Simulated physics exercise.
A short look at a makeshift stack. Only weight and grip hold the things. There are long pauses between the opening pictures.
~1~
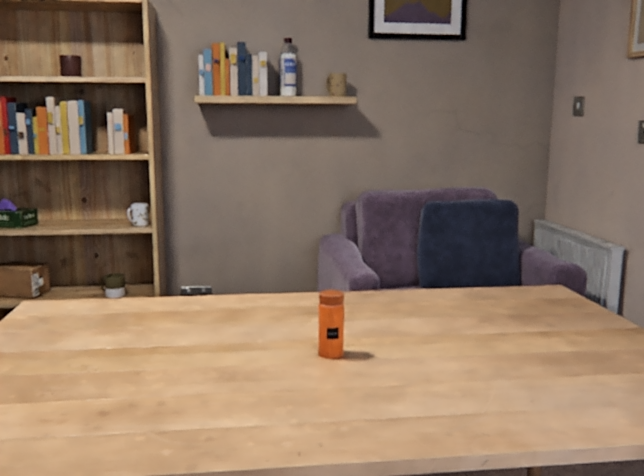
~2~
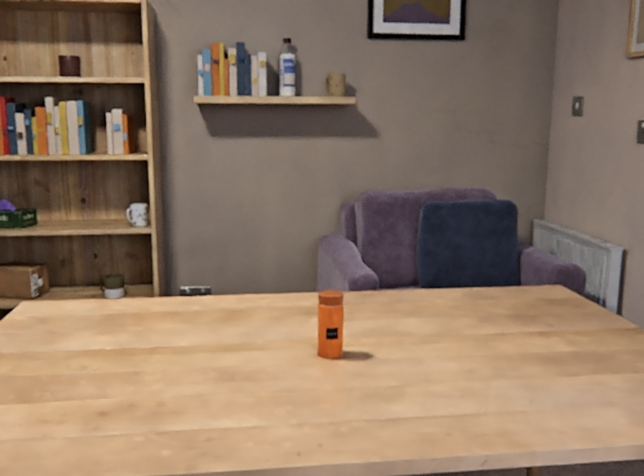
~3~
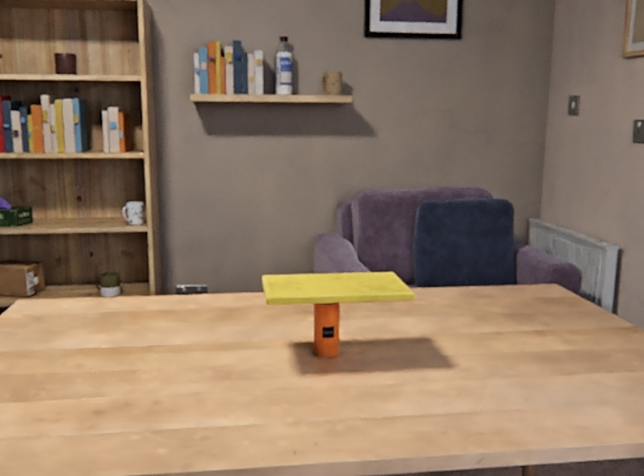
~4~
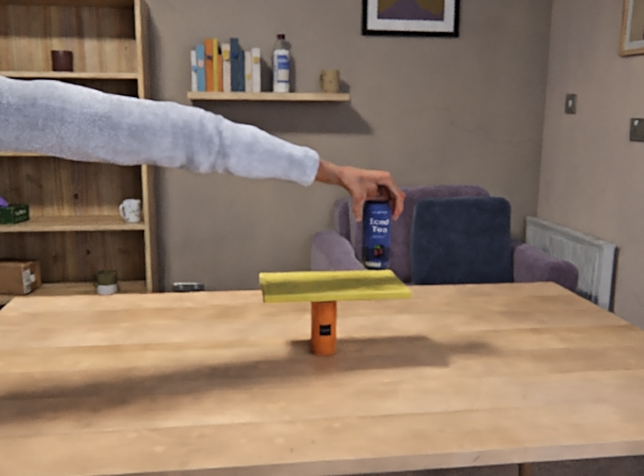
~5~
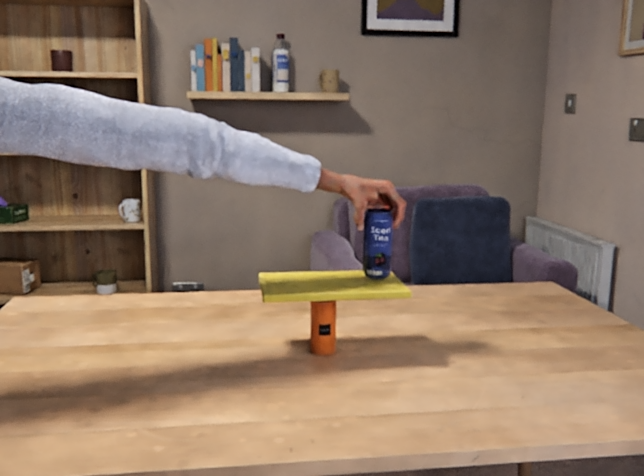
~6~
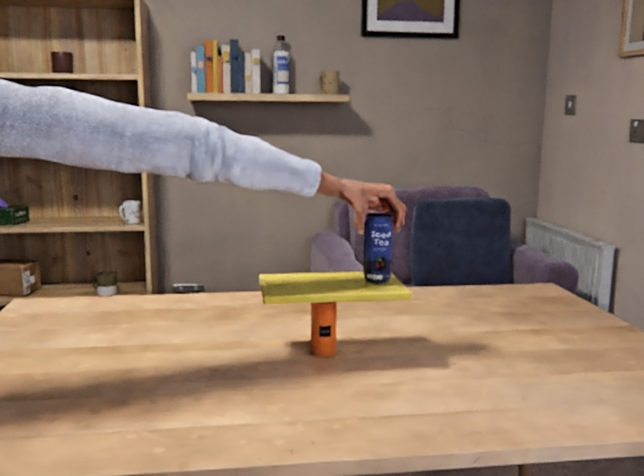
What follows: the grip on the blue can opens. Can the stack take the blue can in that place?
It loses its balance.
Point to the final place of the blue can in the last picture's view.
Around (451, 338).
Then, 0.30 s on from there, blue can now fallen; yellow lid turned 31° from how it was put.
Then, 0.50 s on from there, yellow lid turned 55° from how it was put.
Then, 0.70 s on from there, yellow lid now fallen; orange shaker turned 49° from how it was put.
Then, 0.80 s on from there, orange shaker now fallen.
In the end, fallen, orange shaker, blue can and yellow lid. At the end, from the last picture's camera, blue can near (452, 337). The stack comes apart.
